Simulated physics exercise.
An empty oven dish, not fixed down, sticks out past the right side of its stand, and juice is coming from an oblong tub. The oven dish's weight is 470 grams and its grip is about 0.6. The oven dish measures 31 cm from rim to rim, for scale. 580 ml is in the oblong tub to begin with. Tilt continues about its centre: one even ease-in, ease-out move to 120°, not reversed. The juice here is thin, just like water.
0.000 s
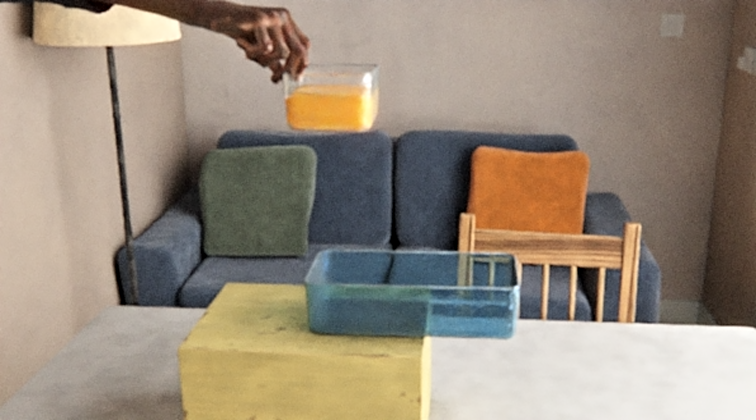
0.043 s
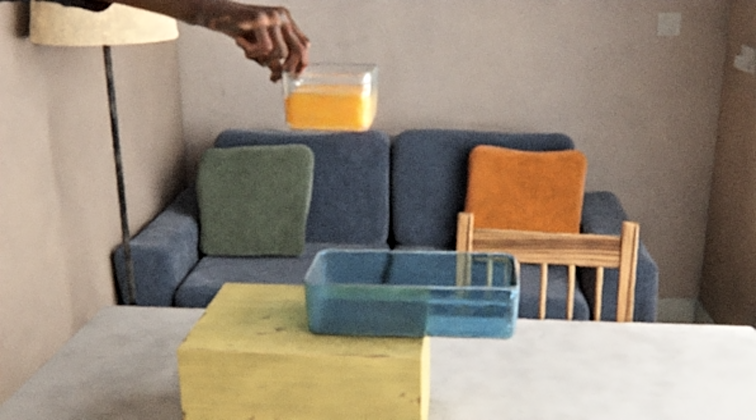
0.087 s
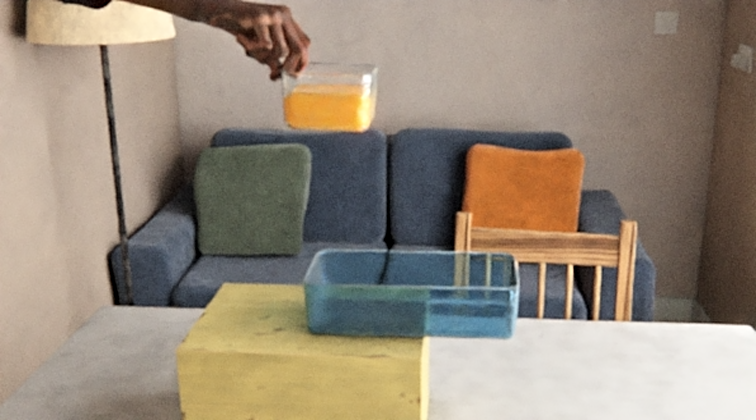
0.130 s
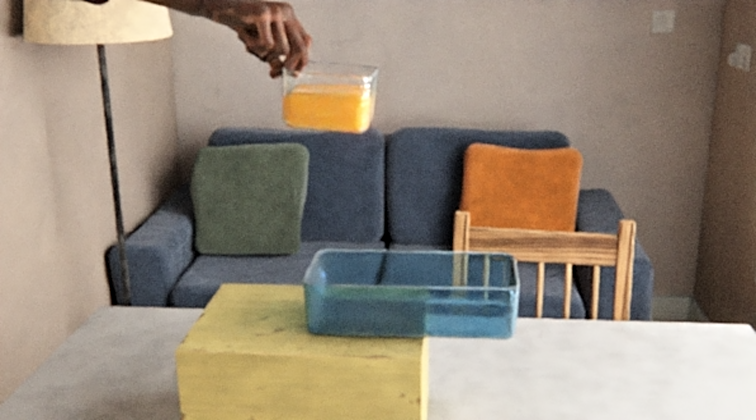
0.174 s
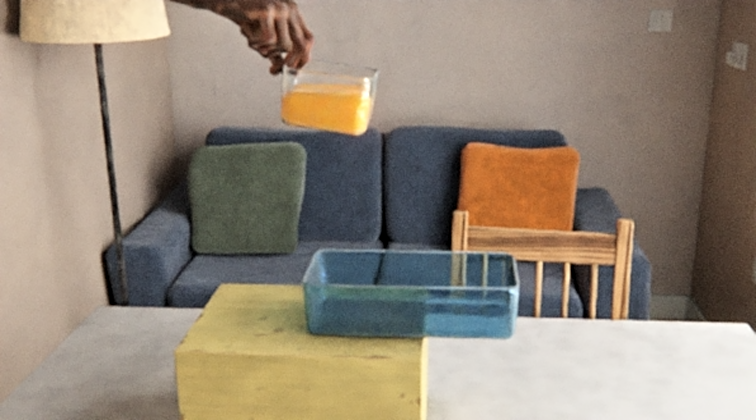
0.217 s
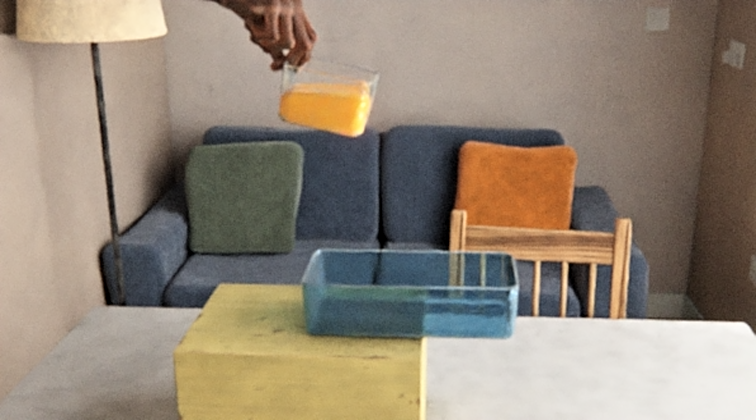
A hand slowly tilts a clear tub of orange juice above an empty blue dish.
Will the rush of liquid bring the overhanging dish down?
Yes.
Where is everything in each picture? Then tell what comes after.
Tilt 0°; pouring edge (375, 71); surface from (293, 90) to (374, 90); the oven dish's rim runs from (313, 267) to (517, 272); the block's edge is at (420, 359), in the first picture.
Tilt 0°; pouring edge (374, 71); surface from (292, 89) to (373, 90), in the second picture.
Tilt 2°; pouring edge (374, 72); surface from (292, 89) to (372, 90), in the third picture.
Tilt 4°; pouring edge (375, 74); surface from (291, 89) to (372, 90), in the fourth picture.
Tilt 8°; pouring edge (376, 76); surface from (290, 89) to (372, 91), in the fifth picture.
Tilt 12°; pouring edge (376, 79); surface from (289, 88) to (372, 91), in the sixth picture.
By 0.62 s the tilt is 76° and 57 per cent is still to pour; the oven dish lies level with 0 per cent in it.
By 0.92 s the tilt is 115° and 6 per cent is still to pour; the oven dish leans 16° with 68 per cent in it.
By 1.22 s the tilt is 120° and 0 per cent is still to pour; the oven dish leans 54° with 85 per cent in it.
By 1.56 s the tilt is 120° and 0 per cent is still to pour; the oven dish leans 105° with 0 per cent in it.
At rest the oven dish leans 180° with 0 per cent in it.
